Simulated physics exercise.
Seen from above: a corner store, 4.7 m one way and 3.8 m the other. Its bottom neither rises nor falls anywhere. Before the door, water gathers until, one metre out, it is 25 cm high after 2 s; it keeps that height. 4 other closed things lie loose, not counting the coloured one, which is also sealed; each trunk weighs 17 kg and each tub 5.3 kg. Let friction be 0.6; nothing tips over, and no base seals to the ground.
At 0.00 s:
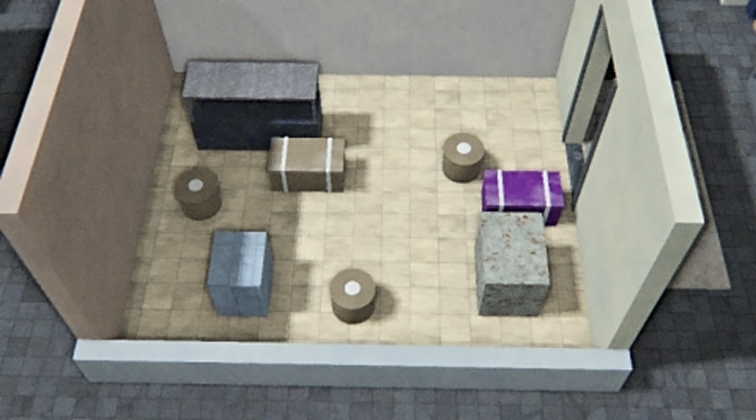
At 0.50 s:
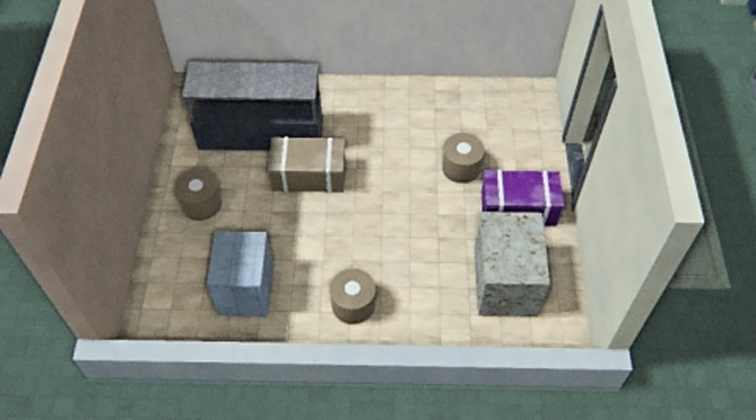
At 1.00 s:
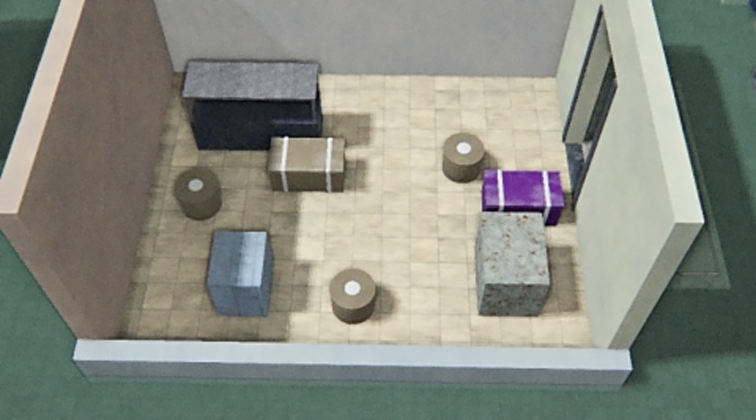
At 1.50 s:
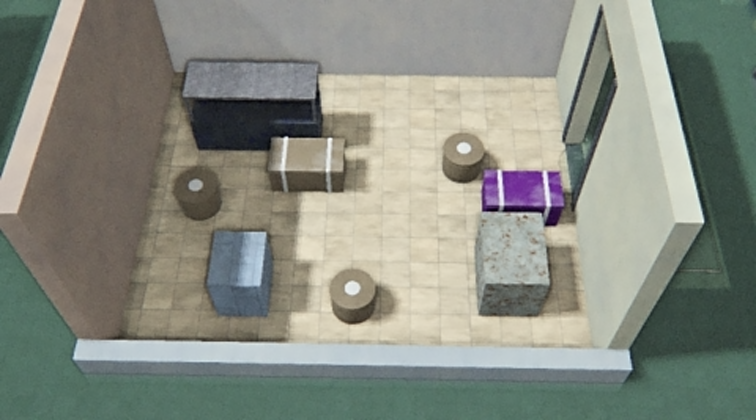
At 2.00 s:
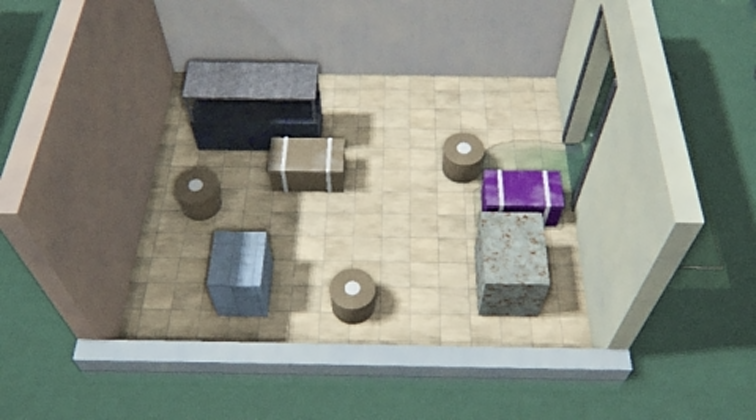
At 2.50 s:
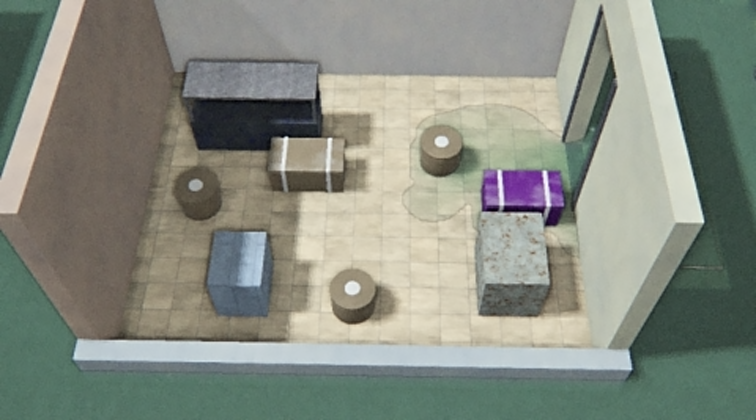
A small walled room holding boxes, drums and a purple trunk stood still while greenish water covered the ground outside; then a shallow sheet spread in through the right-hand doorway, and the nearest drum shifted slightly left.
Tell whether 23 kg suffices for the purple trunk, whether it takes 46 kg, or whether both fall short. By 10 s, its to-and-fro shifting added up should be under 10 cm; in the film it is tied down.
Only the heavier amount suffices.
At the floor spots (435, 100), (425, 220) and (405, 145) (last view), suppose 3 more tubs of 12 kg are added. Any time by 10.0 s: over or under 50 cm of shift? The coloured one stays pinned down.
Result, in order - exceeds it; falls shy; exceeds it.
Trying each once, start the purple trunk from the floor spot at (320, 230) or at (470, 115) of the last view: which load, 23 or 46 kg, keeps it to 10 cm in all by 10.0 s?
Result, try 1: Heavy passes, light fails; try 2: Heavy passes, light fails.
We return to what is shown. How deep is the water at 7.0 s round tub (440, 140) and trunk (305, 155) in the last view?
Depth approx. 11 cm / 5 cm.
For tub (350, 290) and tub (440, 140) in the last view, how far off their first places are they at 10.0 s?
The first is 120 cm from its start, the second 350 cm.
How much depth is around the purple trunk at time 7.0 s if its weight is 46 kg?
6 cm, roughly.
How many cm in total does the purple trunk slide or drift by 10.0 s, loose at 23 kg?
It covers about 30 cm altogether.
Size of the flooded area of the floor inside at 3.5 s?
I'd estimate close to 7.0 m2.
After 3.5 s the purple trunk would be 32 cm from its start with 23 kg and 0 cm from its start with 46 kg; 6 cm of water round it then.
After 4.5 s the purple trunk would be 32 cm from its start with 23 kg and 0 cm from its start with 46 kg; 6 cm of water round it then.
After 7.0 s the purple trunk would be 32 cm from its start with 23 kg and 0 cm from its start with 46 kg; 6 cm of water round it then.
After 10.0 s the purple trunk would be 32 cm from its start with 23 kg and 0 cm from its start with 46 kg; 7 cm of water round it then.
